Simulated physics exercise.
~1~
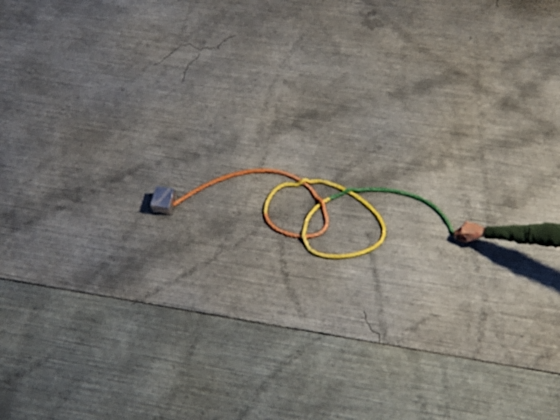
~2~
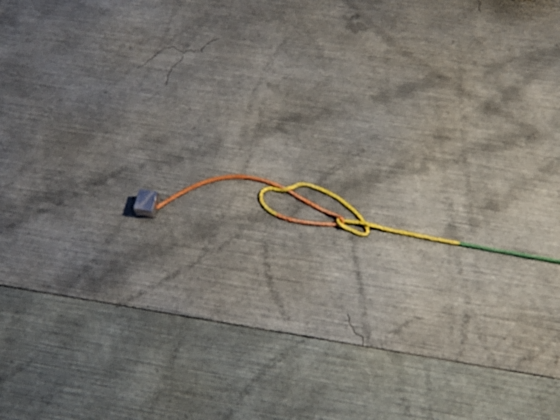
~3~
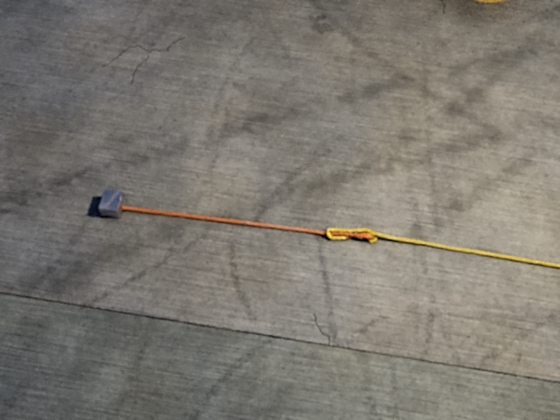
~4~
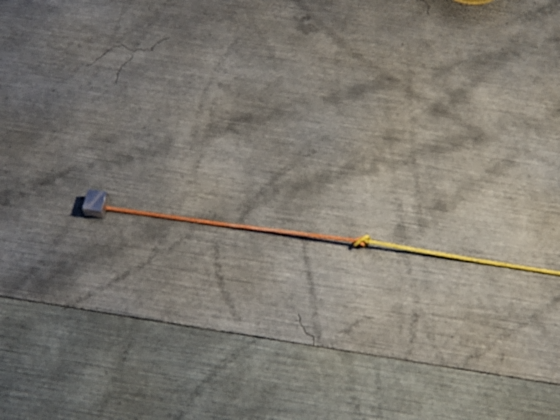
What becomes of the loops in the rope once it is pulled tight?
They close up into a small, tight knot where the orange part meets the yellow, and the rope stays knotted in a straight line.
